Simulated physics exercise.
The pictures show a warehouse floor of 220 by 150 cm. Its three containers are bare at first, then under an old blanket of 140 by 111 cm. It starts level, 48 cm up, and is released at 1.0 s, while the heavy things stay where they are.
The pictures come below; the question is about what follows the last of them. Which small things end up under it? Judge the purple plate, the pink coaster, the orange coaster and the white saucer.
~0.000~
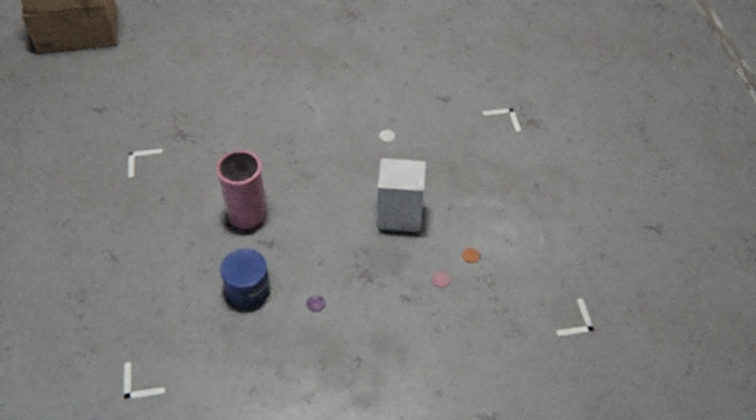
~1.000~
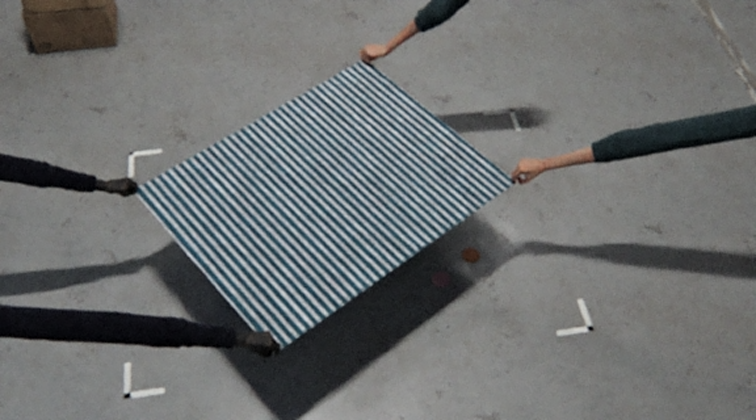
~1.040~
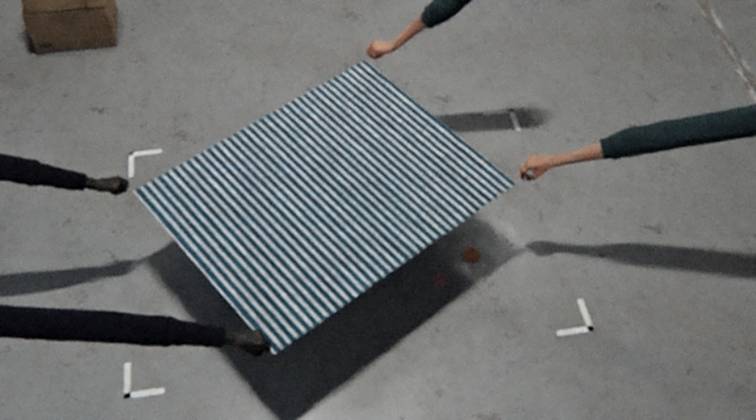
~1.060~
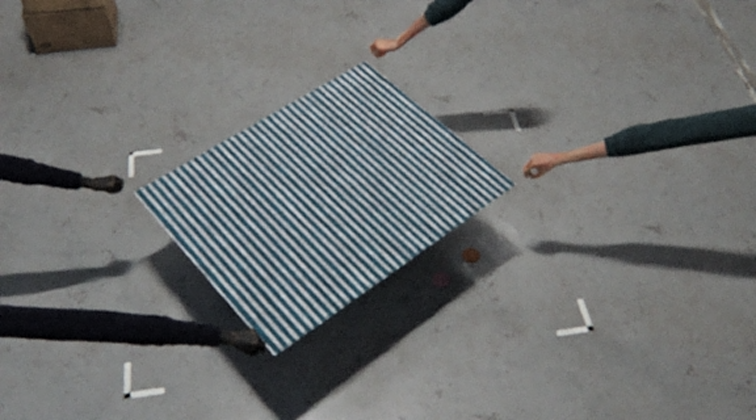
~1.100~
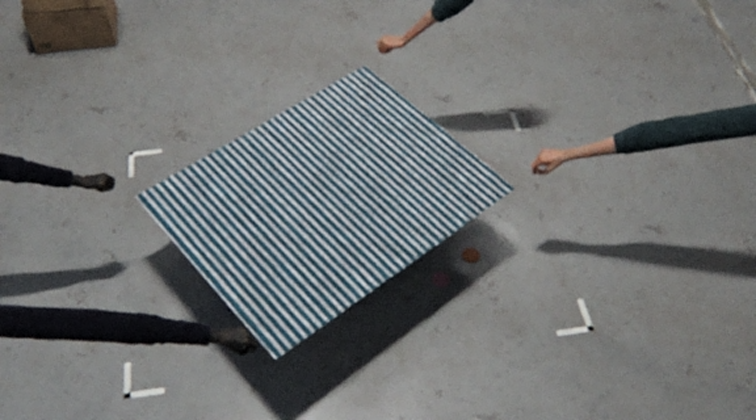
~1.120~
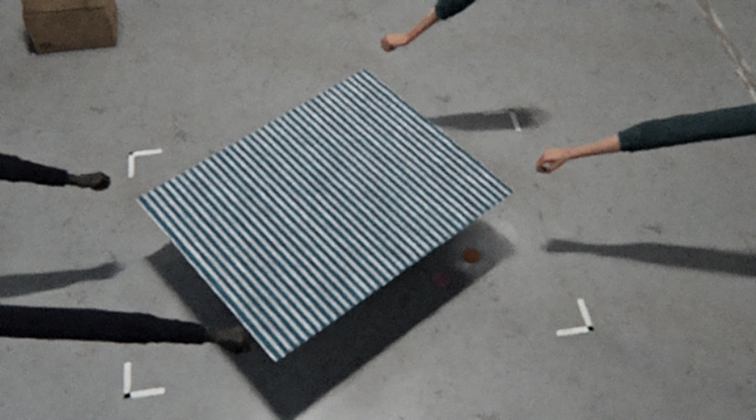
Result: Purple plate gets covered, pink coaster remains in the open, orange coaster still shows, white saucer still shows.
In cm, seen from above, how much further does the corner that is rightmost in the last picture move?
Measured flat, the shift is around 32 centimetres.
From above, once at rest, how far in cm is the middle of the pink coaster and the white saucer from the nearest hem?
The first ends up roughly 10 cm from the closest hem, the second roughly 14 cm.
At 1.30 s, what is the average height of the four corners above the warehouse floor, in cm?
Mean corner height at that time: Approx. 10 cm.
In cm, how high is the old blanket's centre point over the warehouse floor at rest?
Looks like close to 24 cm up.
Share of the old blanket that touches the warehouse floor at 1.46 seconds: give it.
Contact share: Approx. 10 percent.
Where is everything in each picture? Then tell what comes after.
Purple plate (316, 303); pink coaster (441, 279); orange coaster (471, 255); white saucer (387, 136); pink pot (239, 166), 38 cm tall; blue bin (244, 268), 18 cm tall; white crate (402, 174), 35 cm tall, in the first frame.
Old blanket corners (274, 354) (133, 191) (365, 59) (516, 182); highest point 48 cm, lowest 48 cm, in the second frame.
Old blanket corners (274, 355) (133, 192); highest point 47 cm, lowest 47 cm, in the third frame.
Old blanket corners (275, 356) (134, 193); highest point 46 cm, lowest 46 cm, in the fourth frame.
Old blanket corners (275, 360) (135, 197); highest point 43 cm, lowest 43 cm, in the fifth frame.
Old blanket corners (276, 362) (136, 200) (365, 69) (514, 192); highest point 42 cm, lowest 41 cm, in the sixth frame.
At 1.3 s, 0 % of it is down, spanning 154 by 155 cm, above purple plate.
At 1.5 s, 10 % of it is down, spanning 125 by 130 cm, above purple plate.
At 1.6 s, 10 % of it is down, spanning 140 by 127 cm, above purple plate.
At 1.8 s, 10 % of it is down, spanning 143 by 130 cm, above purple plate.
At 3.3 s, 10 % of it is down, spanning 131 by 131 cm, above purple plate.
